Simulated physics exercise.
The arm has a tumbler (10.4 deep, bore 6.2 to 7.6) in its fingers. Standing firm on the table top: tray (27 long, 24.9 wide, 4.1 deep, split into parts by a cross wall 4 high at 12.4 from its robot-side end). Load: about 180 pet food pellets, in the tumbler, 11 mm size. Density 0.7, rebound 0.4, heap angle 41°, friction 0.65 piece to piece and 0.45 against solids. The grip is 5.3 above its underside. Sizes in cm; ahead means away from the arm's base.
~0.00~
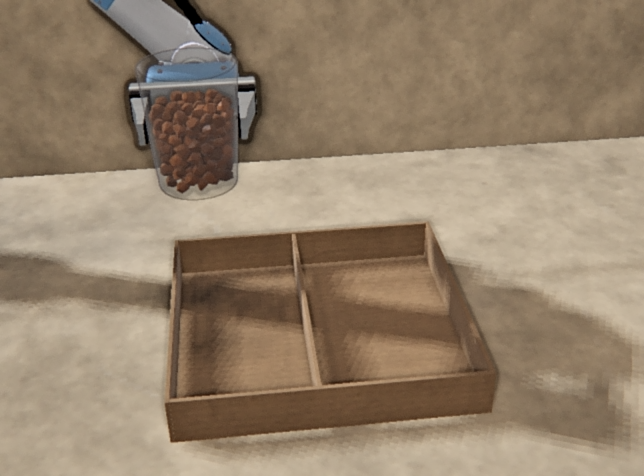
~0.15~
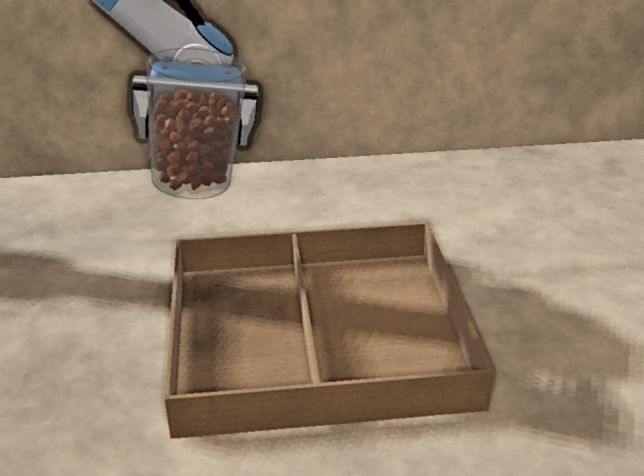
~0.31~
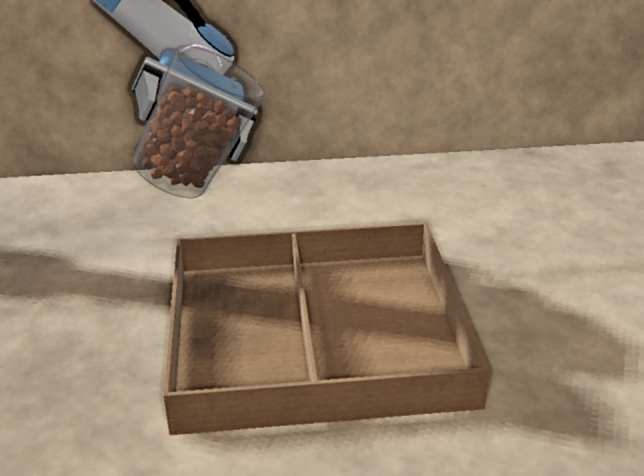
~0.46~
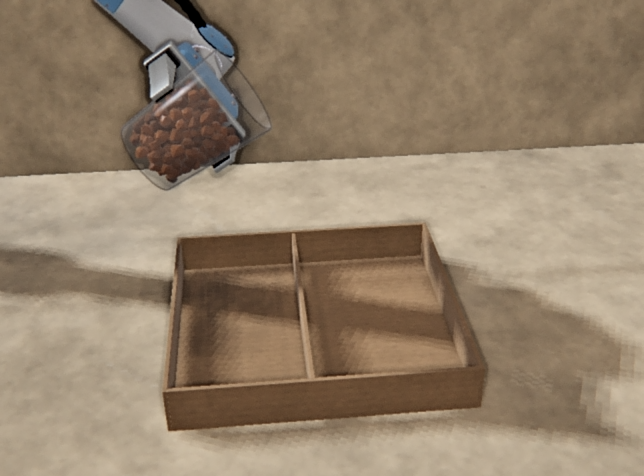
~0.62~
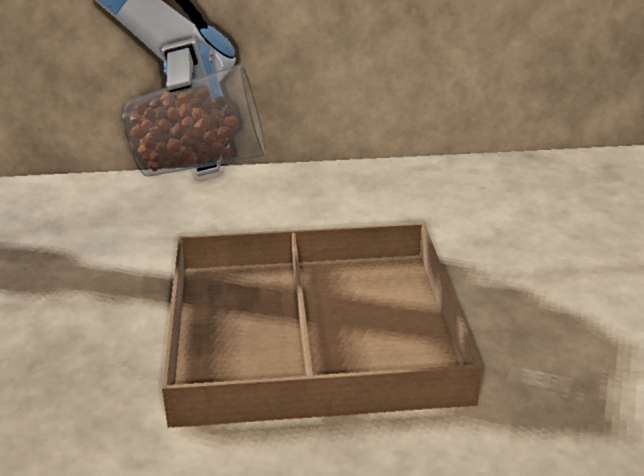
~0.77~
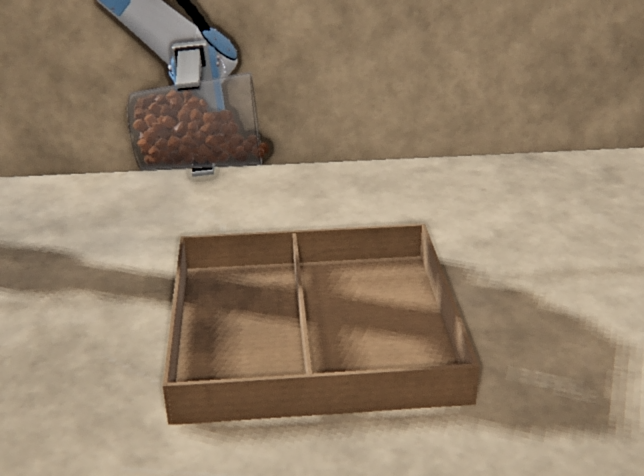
Clear tumbler of brown pellets tilting steadily onto its side in a robot arm's grip, above and behind a divided wooden tray.
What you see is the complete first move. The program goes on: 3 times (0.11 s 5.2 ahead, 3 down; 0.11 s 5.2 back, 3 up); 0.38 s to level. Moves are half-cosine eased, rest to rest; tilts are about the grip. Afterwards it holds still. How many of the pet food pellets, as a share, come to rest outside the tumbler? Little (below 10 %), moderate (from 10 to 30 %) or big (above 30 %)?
Answer: Big; above 30 % of the pet food pellets finish outside the tumbler.
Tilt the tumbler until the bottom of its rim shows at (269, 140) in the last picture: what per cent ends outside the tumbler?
Some 25 per cent.
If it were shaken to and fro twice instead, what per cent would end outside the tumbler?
It would be near 60 per cent.
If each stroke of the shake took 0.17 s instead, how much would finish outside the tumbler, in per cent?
Then about 40 per cent.
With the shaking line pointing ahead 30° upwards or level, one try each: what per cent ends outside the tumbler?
Some 100 and 100 per cent.
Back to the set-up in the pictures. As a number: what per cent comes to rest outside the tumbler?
About 65 per cent.
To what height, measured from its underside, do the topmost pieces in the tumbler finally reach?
Roughly 5.0 cm.
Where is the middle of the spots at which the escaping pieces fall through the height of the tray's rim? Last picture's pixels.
Around (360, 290).
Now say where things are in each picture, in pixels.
The first frame shows the tumbler middle at (193, 127), level; upper third of the load around (192, 115), from x 155 to 230, top at y 95; 184 in the tumbler.
The second frame shows the tumbler middle at (194, 127), tilted 8° forward; upper third of the load around (192, 113), from x 160 to 230, top at y 95.
The third frame shows the tumbler middle at (194, 127), tilted 30° forward; upper third of the load around (188, 115), from x 145 to 235, top at y 90.
The fourth frame shows the tumbler middle at (193, 126), tilted 56° forward; upper third of the load around (187, 114), from x 135 to 235, top at y 85.
The fifth frame shows the tumbler middle at (193, 125), tilted 78° forward; upper third of the load around (180, 112), from x 135 to 230, top at y 95.
The sixth frame shows the tumbler middle at (195, 126), tilted 86° forward; upper third of the load around (176, 114), from x 140 to 265, top at y 95; 184 in the tumbler.
After 1.19 s, tilted 86° forward, highest piece 23 above the table; 105 in the tumbler, 64 in the far-side part, 1 in the robot-side part, 14 in flight or on a rim.
After 1.60 s, tilted 49° forward, highest piece 24 above the table; 103 in the far-side part, 62 in the tumbler, 15 in the robot-side part, 1 on the table or floor, 3 in flight or on a rim.
After 2.01 s, level, highest piece 23 above the table; 106 in the far-side part, 62 in the tumbler, 15 in the robot-side part, 1 on the table or floor.
After 3.06 s, level, highest piece 23 above the table; 106 in the far-side part, 62 in the tumbler, 15 in the robot-side part, 1 on the table or floor.
In the end, 106 in the far-side part, 62 in the tumbler, 15 in the robot-side part, 1 on the table or floor. That is 66 % outside the tumbler.
